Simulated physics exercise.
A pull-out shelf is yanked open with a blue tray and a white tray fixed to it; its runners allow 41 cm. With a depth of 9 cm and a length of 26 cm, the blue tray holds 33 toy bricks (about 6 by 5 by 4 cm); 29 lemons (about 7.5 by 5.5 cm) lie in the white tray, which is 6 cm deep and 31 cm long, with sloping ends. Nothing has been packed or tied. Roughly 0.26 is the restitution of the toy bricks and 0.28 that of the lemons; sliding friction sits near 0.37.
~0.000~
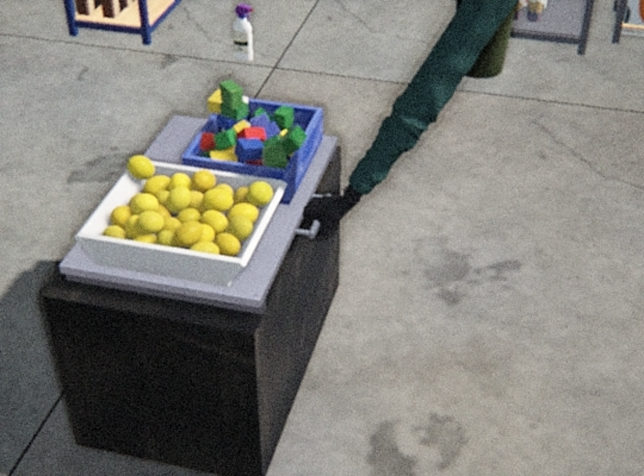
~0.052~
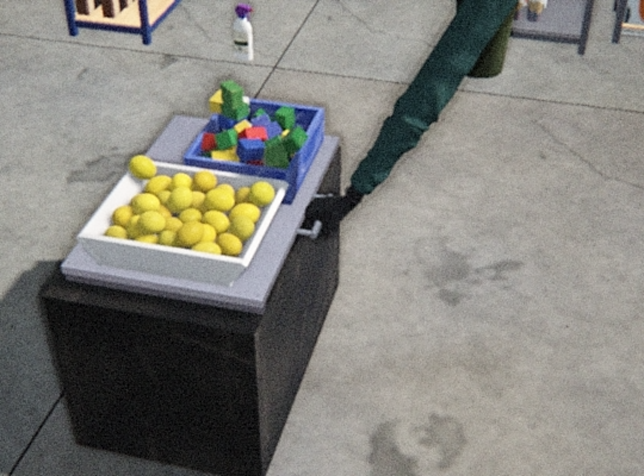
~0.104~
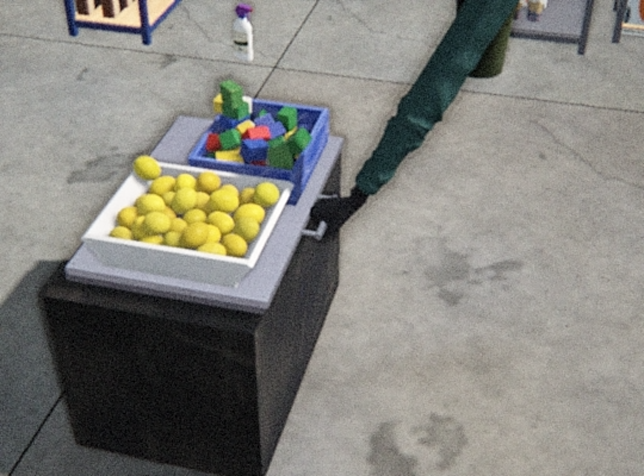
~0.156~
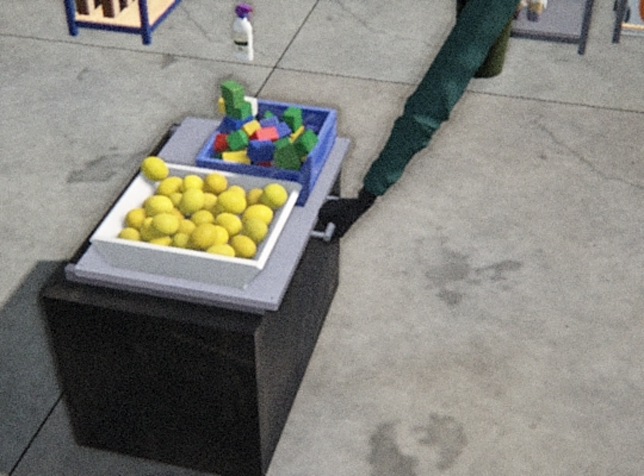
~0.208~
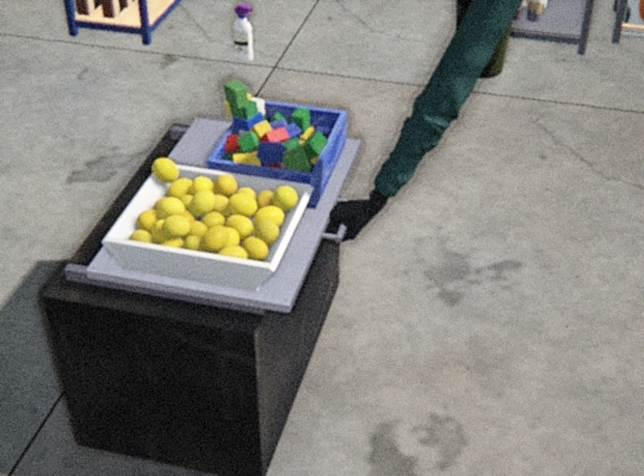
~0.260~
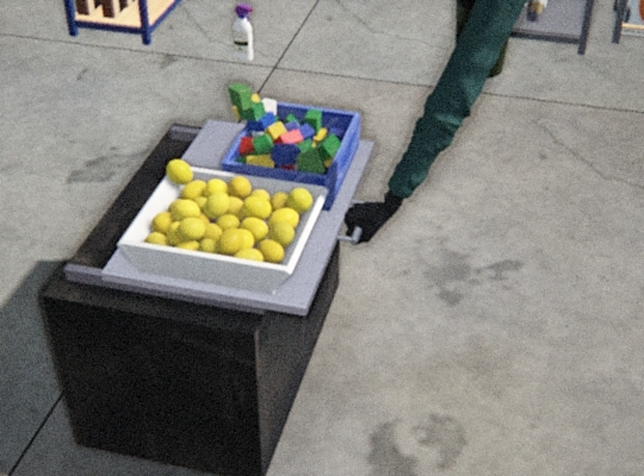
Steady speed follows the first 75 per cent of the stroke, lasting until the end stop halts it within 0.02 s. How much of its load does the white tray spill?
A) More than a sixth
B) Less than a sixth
B, less than a sixth.
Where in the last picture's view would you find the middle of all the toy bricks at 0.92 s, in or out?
Centre approx. (412, 167).
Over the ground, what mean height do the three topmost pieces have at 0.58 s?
About 72 cm.
After 0.50 s, the runners reach their end.
After 0.58 s, 3 of 33 out of the blue tray and 0 of 29 out of the white tray.
After 0.70 s, 3 of 33 out of the blue tray and 1 of 29 out of the white tray.
After 0.92 s, 4 of 33 out of the blue tray and 2 of 29 out of the white tray.
Outcome (at 1.36 s), 4 of 33 out of the blue tray and 2 of 29 out of the white tray. Asked share, 2 of 29, 7 per cent.
